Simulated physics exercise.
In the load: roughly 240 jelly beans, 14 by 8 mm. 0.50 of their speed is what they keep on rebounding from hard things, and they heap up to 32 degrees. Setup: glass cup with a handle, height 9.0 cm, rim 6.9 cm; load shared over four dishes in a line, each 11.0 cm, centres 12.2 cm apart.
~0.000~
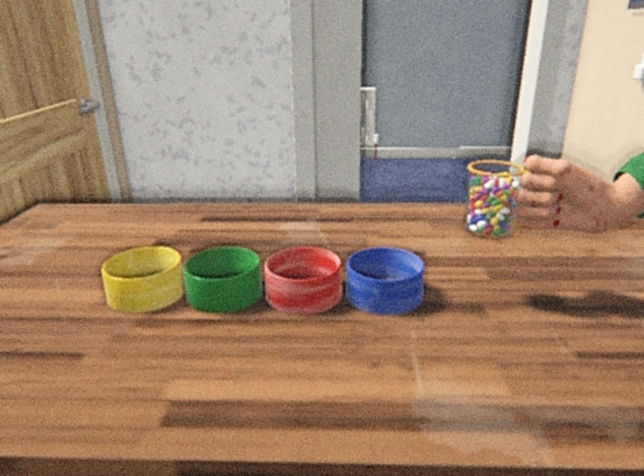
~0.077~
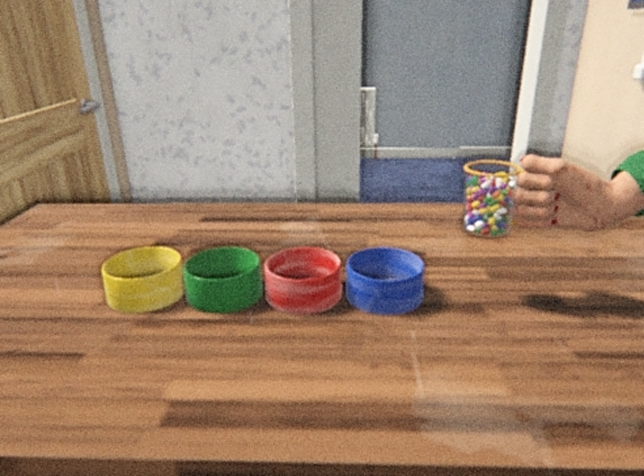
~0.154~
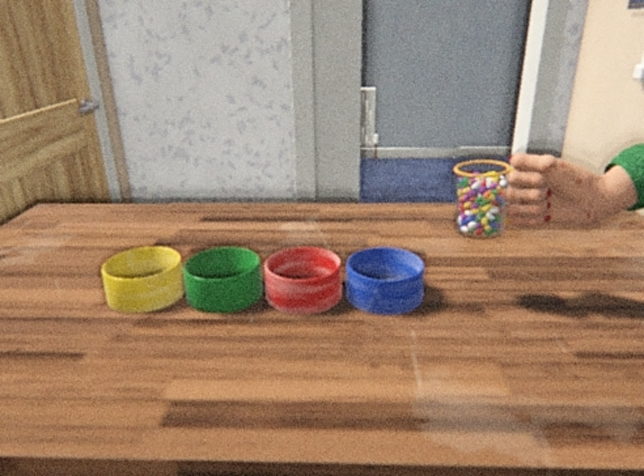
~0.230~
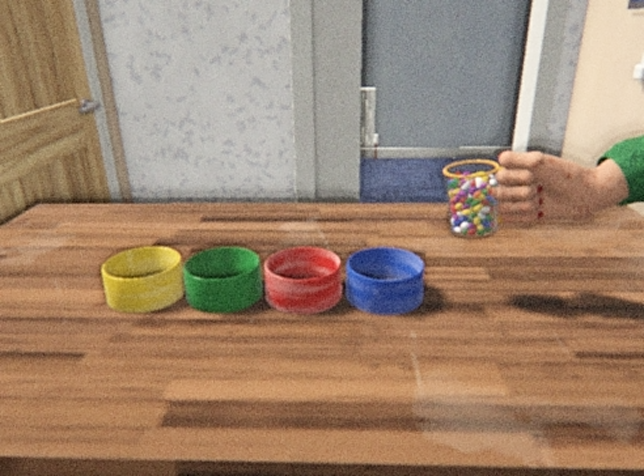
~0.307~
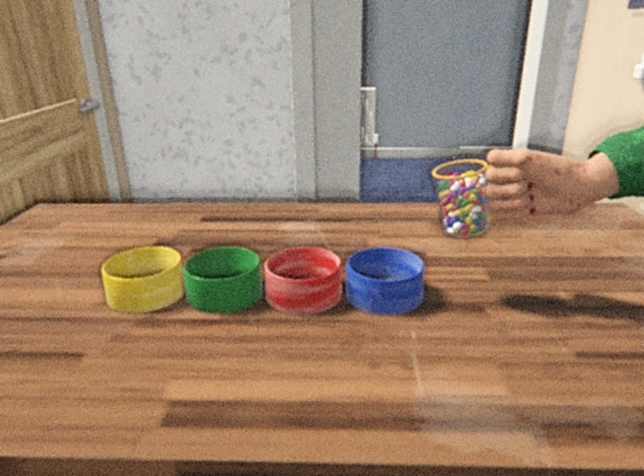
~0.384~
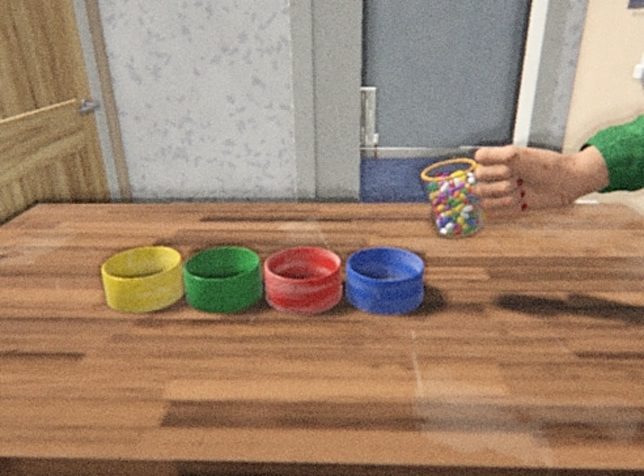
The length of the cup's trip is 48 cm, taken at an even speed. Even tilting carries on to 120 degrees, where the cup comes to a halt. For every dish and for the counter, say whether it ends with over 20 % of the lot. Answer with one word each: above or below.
Red below, blue below, green above, yellow above, counter below.
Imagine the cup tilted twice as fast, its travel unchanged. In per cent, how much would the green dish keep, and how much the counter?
It would be green 0 and counter 10.
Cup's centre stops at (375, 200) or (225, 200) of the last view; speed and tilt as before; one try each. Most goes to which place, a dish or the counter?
Try 1 - red; try 2 - green.
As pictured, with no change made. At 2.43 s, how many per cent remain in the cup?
Roughly 55 in a hundred.
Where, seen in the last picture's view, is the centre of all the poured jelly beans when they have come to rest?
Estimated resting centre: Around (169, 287).
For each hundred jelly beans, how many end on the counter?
15 %.
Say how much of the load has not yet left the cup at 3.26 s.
About 0 per cent.
After 1.61 s, tilt 73 degrees; cup holds 100 %.
After 2.43 s, tilt 112 degrees; cup holds 55 %, green 35 %.
After 3.26 s, tilt 120 degrees; cup holds 0 %, green 40 %, yellow 50 %.
In the end, at 3.7 s, red 0 %, blue 0 %, green 40 %, yellow 50 %, counter 15 %.
